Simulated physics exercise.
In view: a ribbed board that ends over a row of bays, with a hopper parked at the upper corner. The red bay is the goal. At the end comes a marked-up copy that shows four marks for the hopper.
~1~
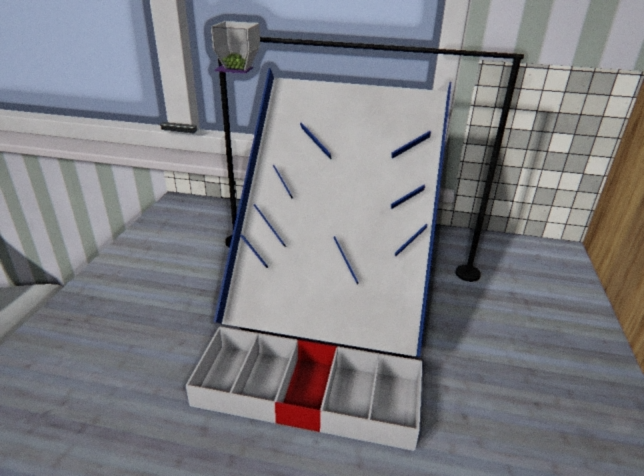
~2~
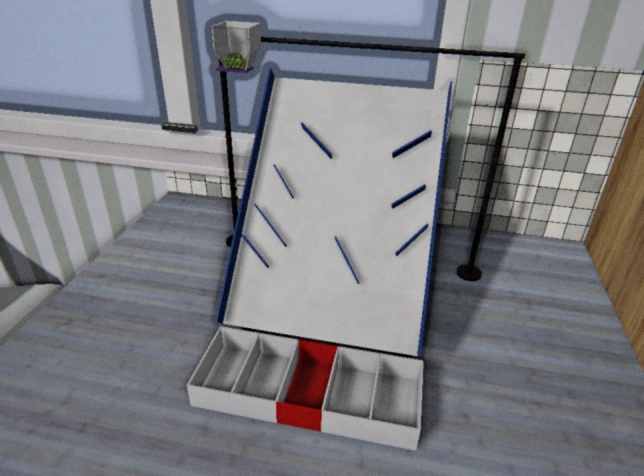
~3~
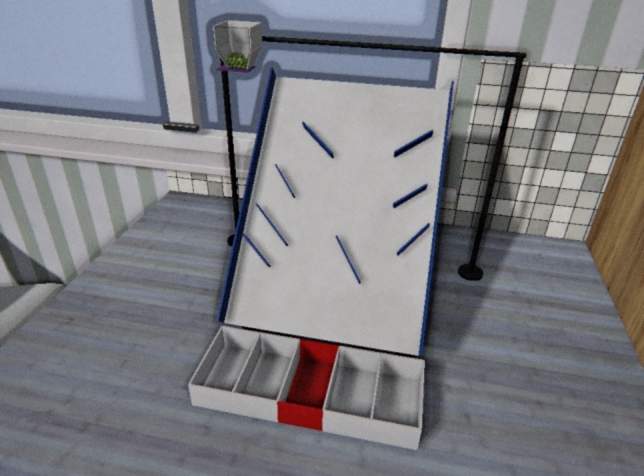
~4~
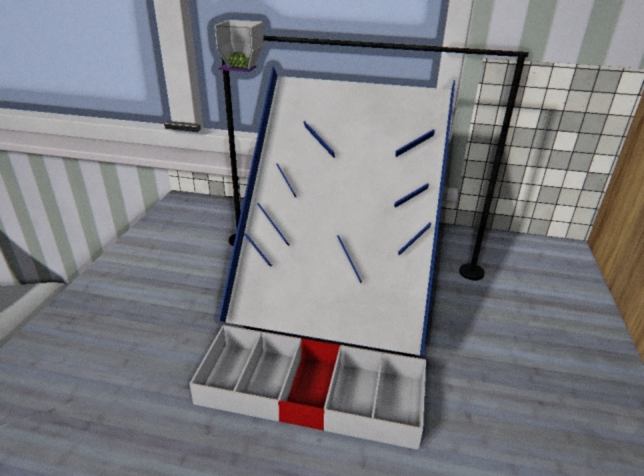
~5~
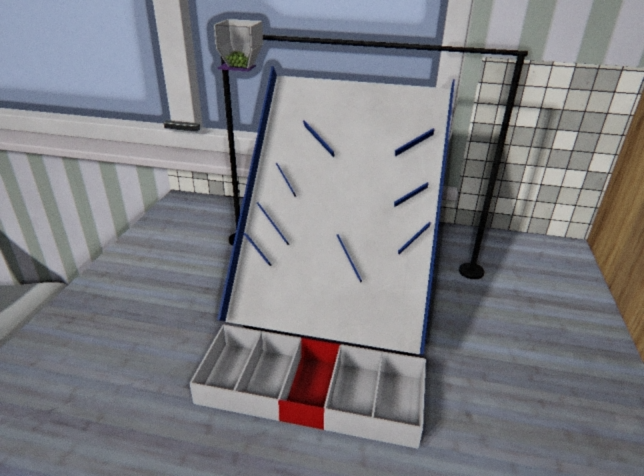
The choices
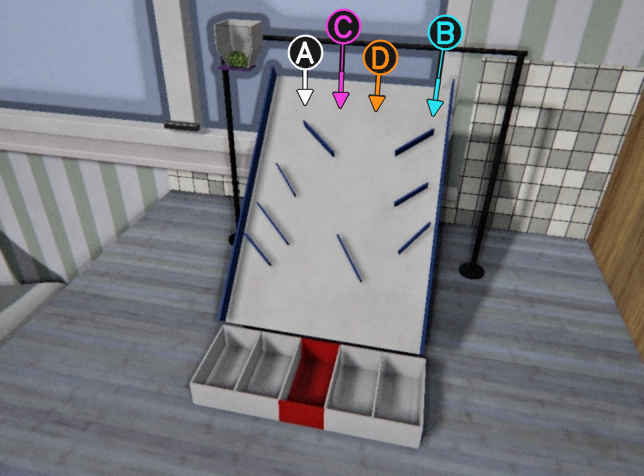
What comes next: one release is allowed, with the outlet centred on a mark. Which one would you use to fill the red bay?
The answer is mark A.
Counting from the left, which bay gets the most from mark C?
The fifth.
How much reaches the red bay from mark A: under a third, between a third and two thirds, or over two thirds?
Mark A gives between a third and two thirds.
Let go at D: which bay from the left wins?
The fifth.
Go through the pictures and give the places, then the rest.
The first picture shows hopper at (238, 61), dried peas, door shut.
The second picture shows ribs (301, 122) to (331, 154), (393, 153) to (432, 131), (274, 164) to (291, 194).
The third picture shows ribs (394, 204) to (427, 184), (256, 203) to (285, 243), (398, 253) to (429, 223).
The fourth picture shows ribs (244, 234) to (269, 264), (338, 235) to (361, 281).
The fifth picture shows red bay at (301, 413), number 3 of 5 from the left.
On the marked copy, mark A meets the board at (305, 99); mark B meets the board at (433, 110); mark C meets the board at (340, 102); mark D meets the board at (376, 105).
Choosing A, about half in the red bay, about half in other bays, a stray few held on the board.
Choosing B, a small part in the red bay, most in other bays, a small part held on the board, a stray few outside the box.
Choosing C, a stray few in the red bay, nearly all in other bays.
Choosing D, a small part in the red bay, most in other bays, a small part outside the box.
